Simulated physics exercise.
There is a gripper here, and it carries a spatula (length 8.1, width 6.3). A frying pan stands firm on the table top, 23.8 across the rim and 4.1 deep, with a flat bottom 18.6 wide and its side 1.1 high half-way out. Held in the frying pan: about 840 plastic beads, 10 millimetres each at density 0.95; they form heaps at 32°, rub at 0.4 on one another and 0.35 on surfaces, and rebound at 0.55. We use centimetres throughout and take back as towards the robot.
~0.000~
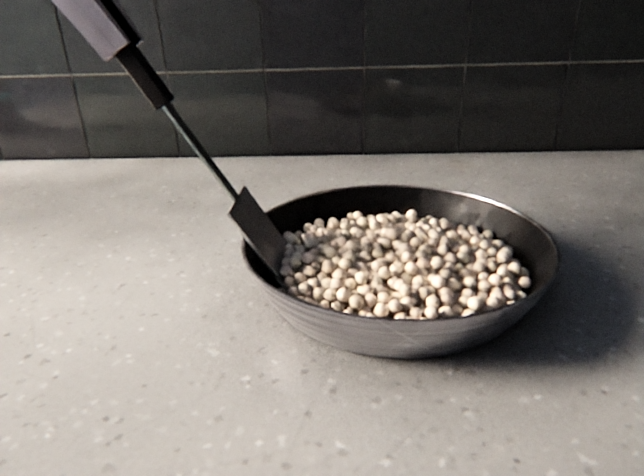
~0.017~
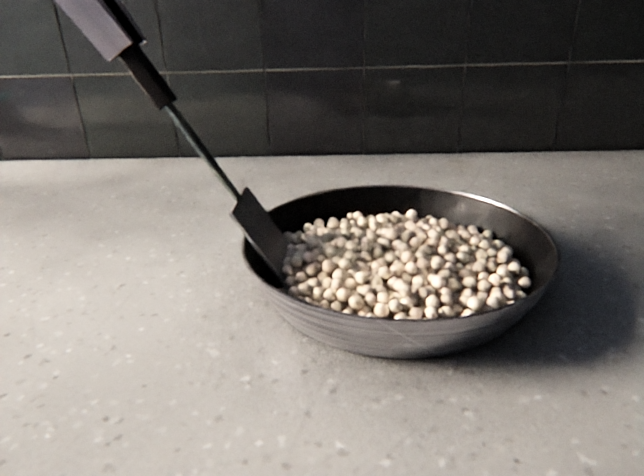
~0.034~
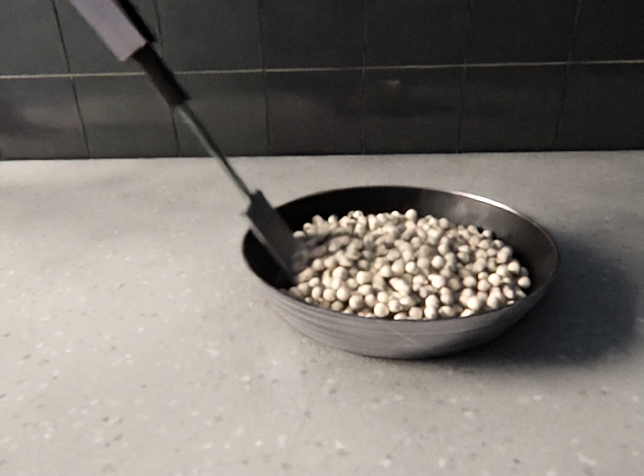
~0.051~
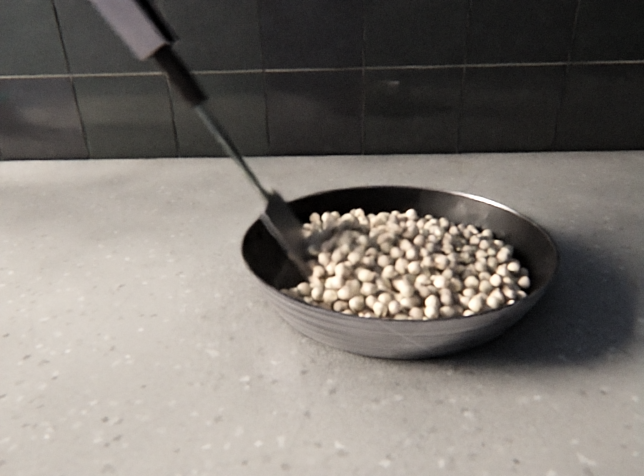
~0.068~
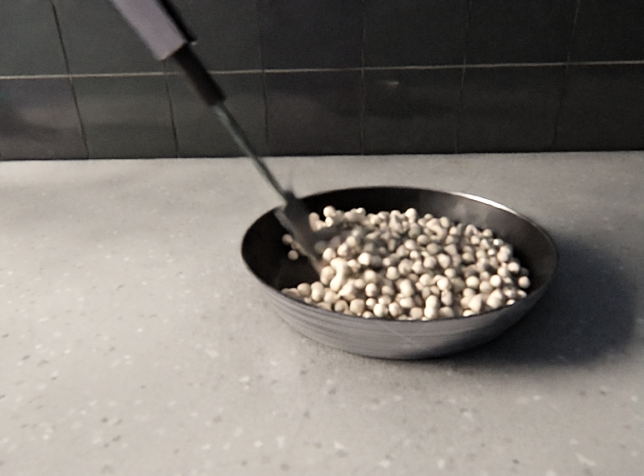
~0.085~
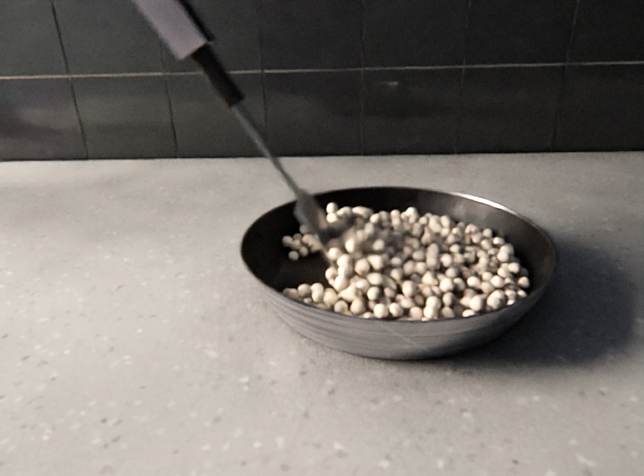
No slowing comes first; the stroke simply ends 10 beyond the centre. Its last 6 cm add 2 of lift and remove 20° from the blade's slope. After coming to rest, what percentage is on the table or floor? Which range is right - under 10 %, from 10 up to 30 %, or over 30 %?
Right range: From 10 up to 30 %.
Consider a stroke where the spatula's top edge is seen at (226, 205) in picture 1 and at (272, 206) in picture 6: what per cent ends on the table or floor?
Roughly 15 %.
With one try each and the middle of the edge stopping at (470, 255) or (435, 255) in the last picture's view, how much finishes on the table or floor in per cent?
Roughly 5 and 0 per cent.
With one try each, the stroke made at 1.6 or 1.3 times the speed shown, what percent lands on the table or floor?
Close to 30 and 25 percent respectively.
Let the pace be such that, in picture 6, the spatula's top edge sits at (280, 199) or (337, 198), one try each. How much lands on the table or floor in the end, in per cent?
Try one roughly 15 per cent; try two roughly 30 per cent.
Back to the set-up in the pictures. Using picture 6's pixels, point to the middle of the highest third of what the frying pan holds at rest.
It is centred near (441, 243) in the last view.
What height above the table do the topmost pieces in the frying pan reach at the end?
Some 4.5 cm above the table.
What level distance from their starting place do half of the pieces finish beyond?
Level distance of roughly 2 cm.
By 0.14 s, sloping 59°, highest piece 7 above the table; 838 in the frying pan.
By 0.20 s, sloping 52°, highest piece 7 above the table; 838 in the frying pan.
By 0.43 s, sloping 39°, highest piece 6 above the table; 648 in the frying pan, 178 on the table or floor, 12 on the blade or in flight.
By 1.48 s, sloping 39°, highest piece 4 above the table; 648 in the frying pan, 190 on the table or floor.
Final count, 648 in the frying pan, 190 on the table or floor. That is 23 % on the table or floor.
